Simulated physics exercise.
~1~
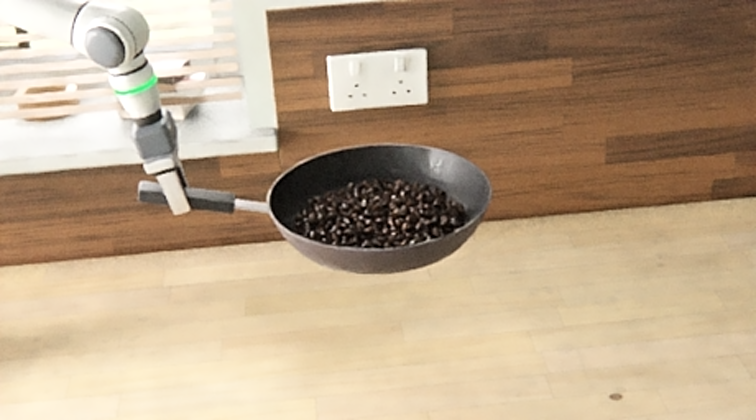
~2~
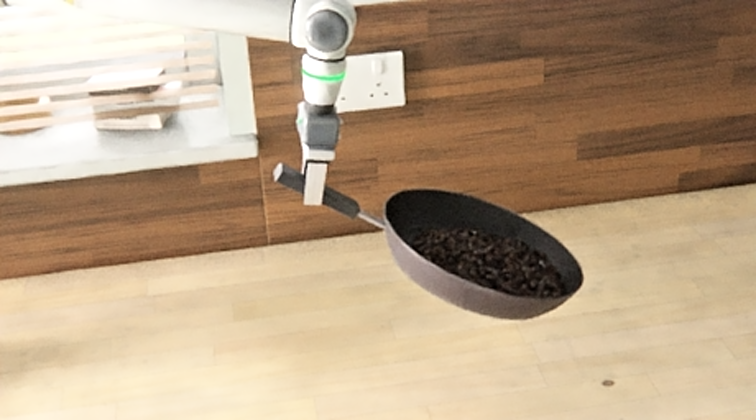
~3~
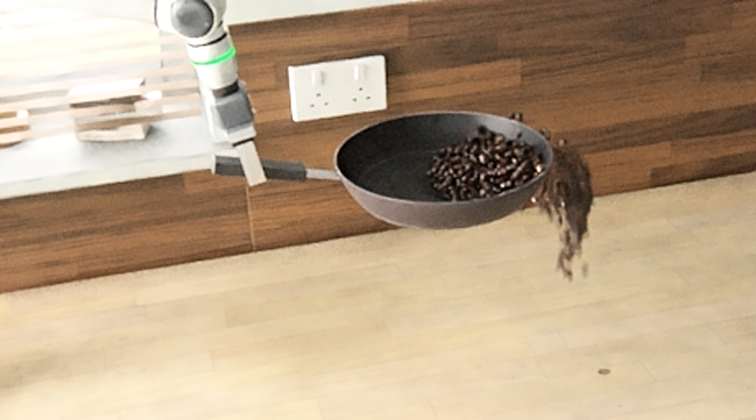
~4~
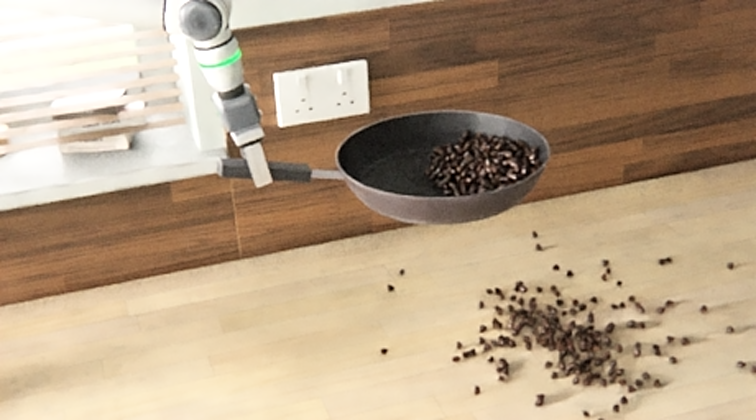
We see a robot arm holding a dark frying pan of dried beans, moving it right and down while tipping it, then back left and up as beans spill over the far right rim, scattering across the wooden surface while the rest stay in the levelled pan.
